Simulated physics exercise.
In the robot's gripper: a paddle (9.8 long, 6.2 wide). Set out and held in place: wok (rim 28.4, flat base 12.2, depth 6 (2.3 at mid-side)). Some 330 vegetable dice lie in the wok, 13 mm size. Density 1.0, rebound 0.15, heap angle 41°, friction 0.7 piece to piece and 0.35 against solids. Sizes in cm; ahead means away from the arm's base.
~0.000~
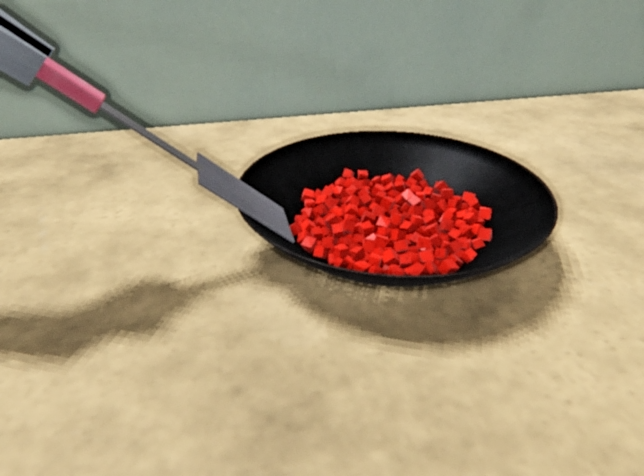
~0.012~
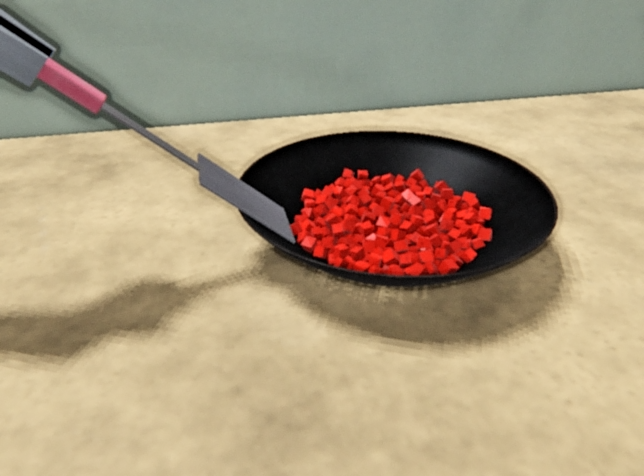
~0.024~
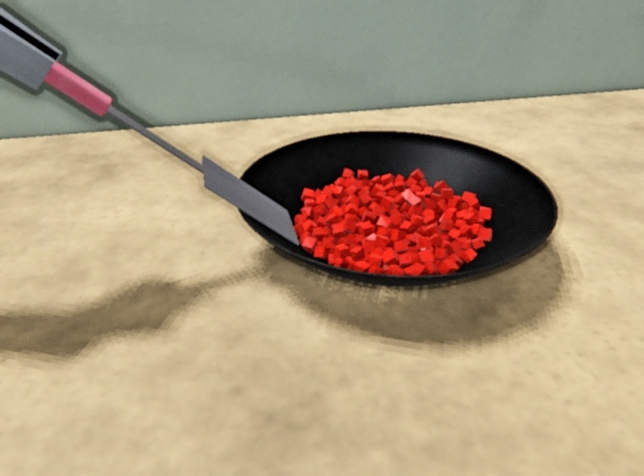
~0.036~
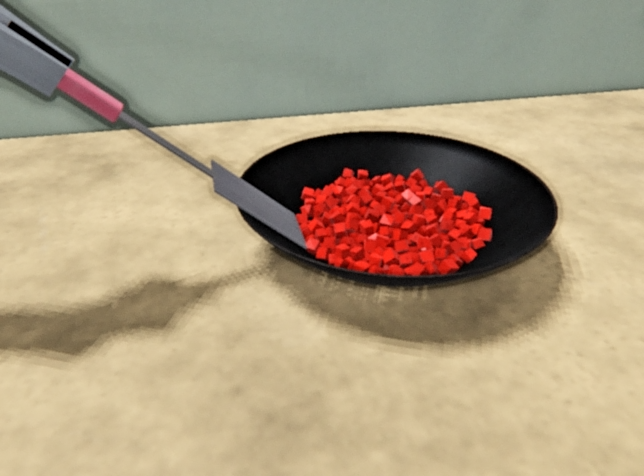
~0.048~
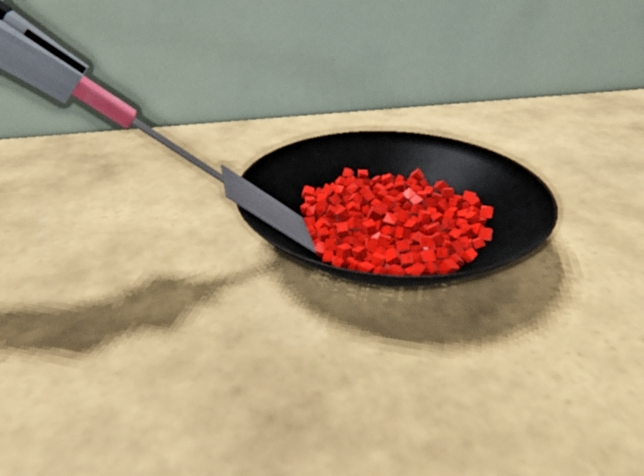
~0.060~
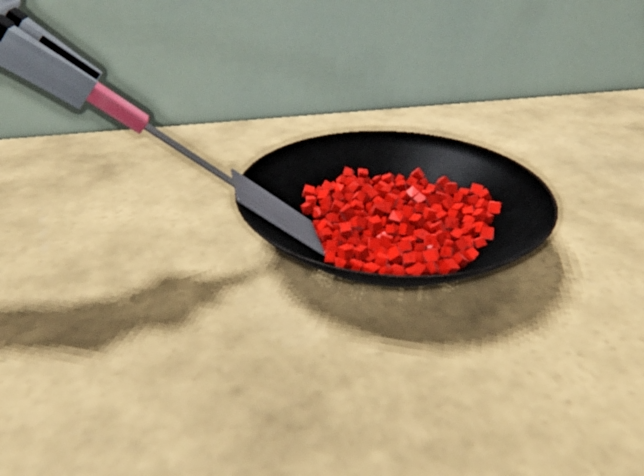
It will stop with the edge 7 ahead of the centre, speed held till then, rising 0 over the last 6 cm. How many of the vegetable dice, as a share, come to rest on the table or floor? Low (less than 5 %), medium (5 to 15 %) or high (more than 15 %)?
A medium share, 5 to 15 %, ends on the table or floor.
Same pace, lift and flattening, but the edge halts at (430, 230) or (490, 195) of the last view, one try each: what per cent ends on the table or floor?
Some 5 and 30 per cent.
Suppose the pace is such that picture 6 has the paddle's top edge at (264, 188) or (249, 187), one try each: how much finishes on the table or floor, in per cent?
About 15 and 20 per cent.
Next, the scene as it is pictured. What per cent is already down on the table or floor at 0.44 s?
Some 10 per cent.
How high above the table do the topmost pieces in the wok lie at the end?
About 7.5 cm.
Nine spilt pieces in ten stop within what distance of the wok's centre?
About 25 cm.
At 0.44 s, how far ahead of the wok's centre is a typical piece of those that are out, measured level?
About 18 cm.
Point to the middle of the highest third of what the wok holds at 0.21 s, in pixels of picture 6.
Around (480, 195).
After 0.13 s, sloping 42°, highest piece 8 above the table; 325 in the wok, 1 on the blade or in flight.
After 0.21 s, sloping 42°, highest piece 7 above the table; 321 in the wok, 5 on the blade or in flight.
After 0.44 s, sloping 42°, highest piece 7 above the table; 294 in the wok, 32 on the table or floor.
After 1.49 s, sloping 42°, highest piece 7 above the table; 294 in the wok, 32 on the table or floor.
At rest, 294 in the wok, 32 on the table or floor. That is 10 % on the table or floor.
